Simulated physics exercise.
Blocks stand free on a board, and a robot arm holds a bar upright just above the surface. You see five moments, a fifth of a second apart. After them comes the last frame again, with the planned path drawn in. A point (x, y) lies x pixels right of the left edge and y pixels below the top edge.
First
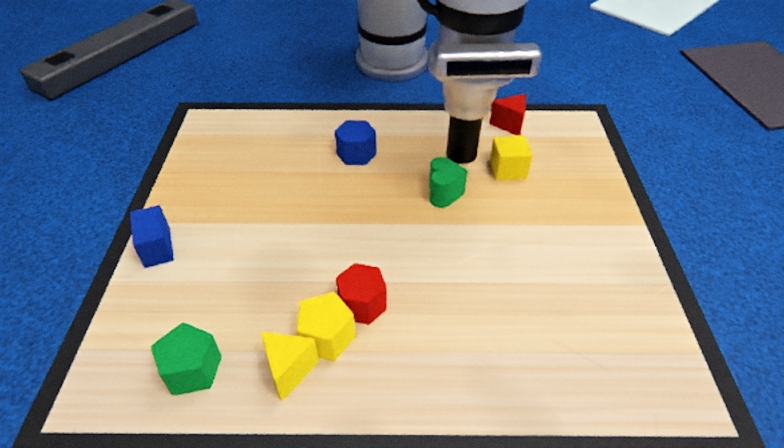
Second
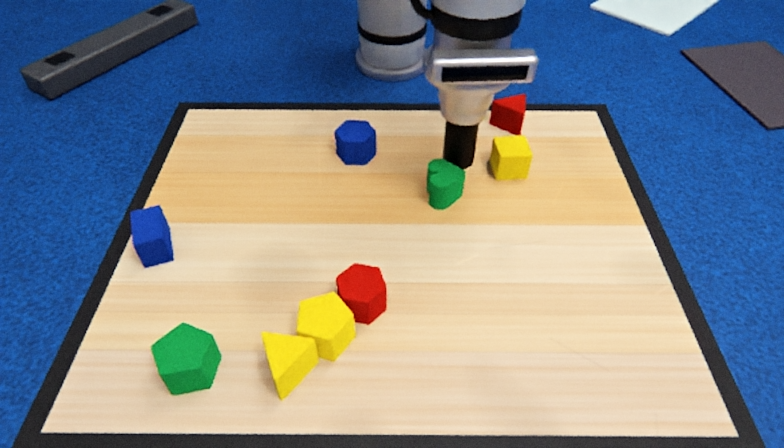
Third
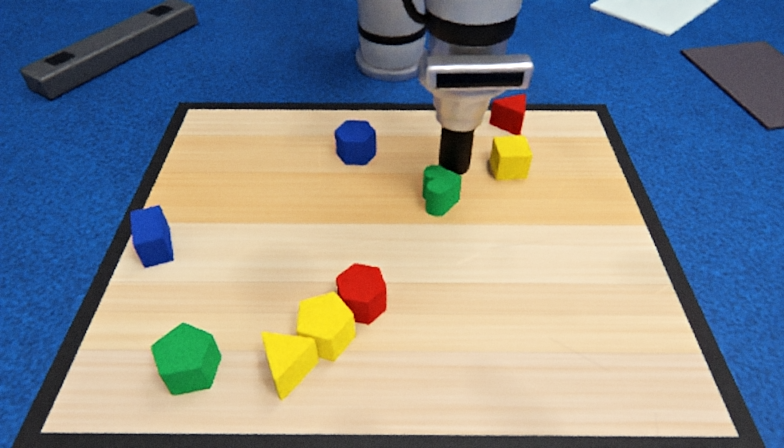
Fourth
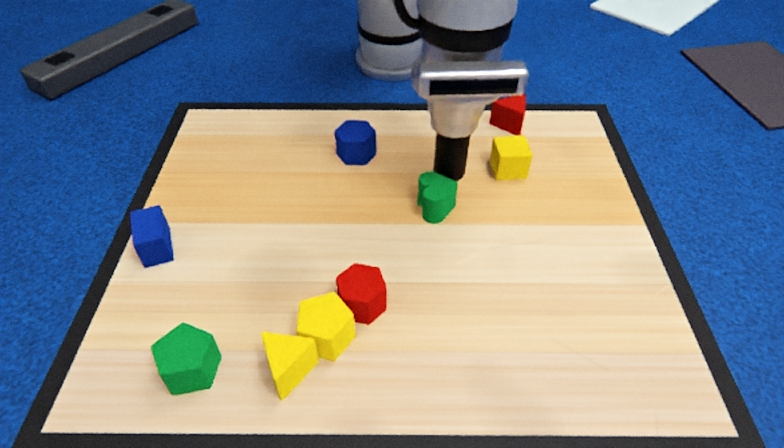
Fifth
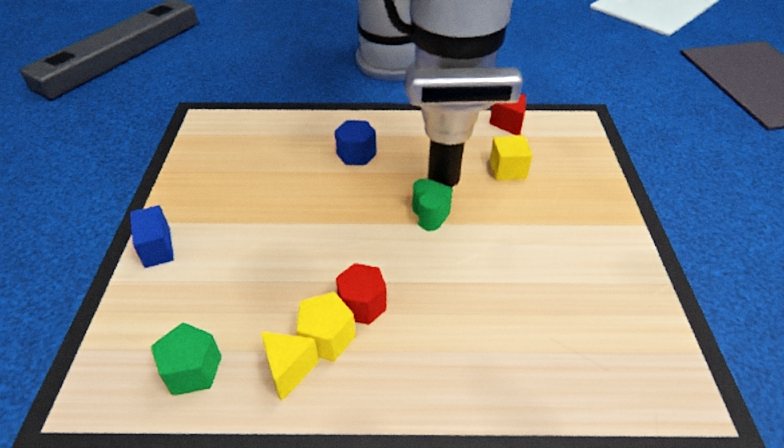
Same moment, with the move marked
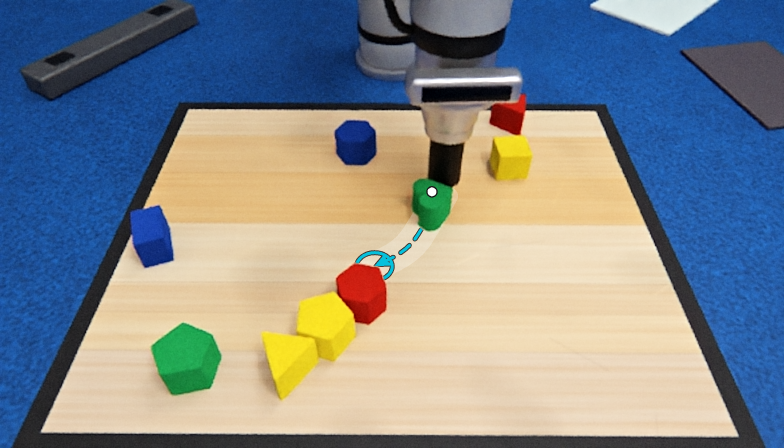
A robot arm pushes the green heart block slightly down and left across the board.
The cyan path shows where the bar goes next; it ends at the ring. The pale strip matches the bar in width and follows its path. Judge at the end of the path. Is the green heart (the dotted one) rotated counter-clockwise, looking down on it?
Yes
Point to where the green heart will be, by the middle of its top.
At roughly (392, 270).
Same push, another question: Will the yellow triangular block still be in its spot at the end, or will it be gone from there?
That block remains where it is.
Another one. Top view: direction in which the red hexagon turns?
Prediction: Clockwise.
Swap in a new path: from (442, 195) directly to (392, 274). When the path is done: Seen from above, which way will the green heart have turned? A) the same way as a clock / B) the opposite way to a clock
I'll go with B - the opposite way to a clock.
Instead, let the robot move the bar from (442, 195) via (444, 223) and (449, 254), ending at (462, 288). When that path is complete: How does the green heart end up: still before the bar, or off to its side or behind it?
My prediction: No longer in front.
Drawn move, from (442, 195) via (427, 220) and (408, 247), ending at (374, 266); the dot is on the green heart.
The first path, step by step. One third of the way, bar at (428, 203); green heart at (417, 220).
Two thirds of the way, bar at (409, 230); green heart at (399, 249), turned 15° anticlockwise.
At the end, bar at (374, 249); yellow triangular block still; yellow pentagon at (317, 319); red hexagon at (358, 292), turned 20° clockwise; green heart at (392, 270), turned 40° anticlockwise; yellow square still.
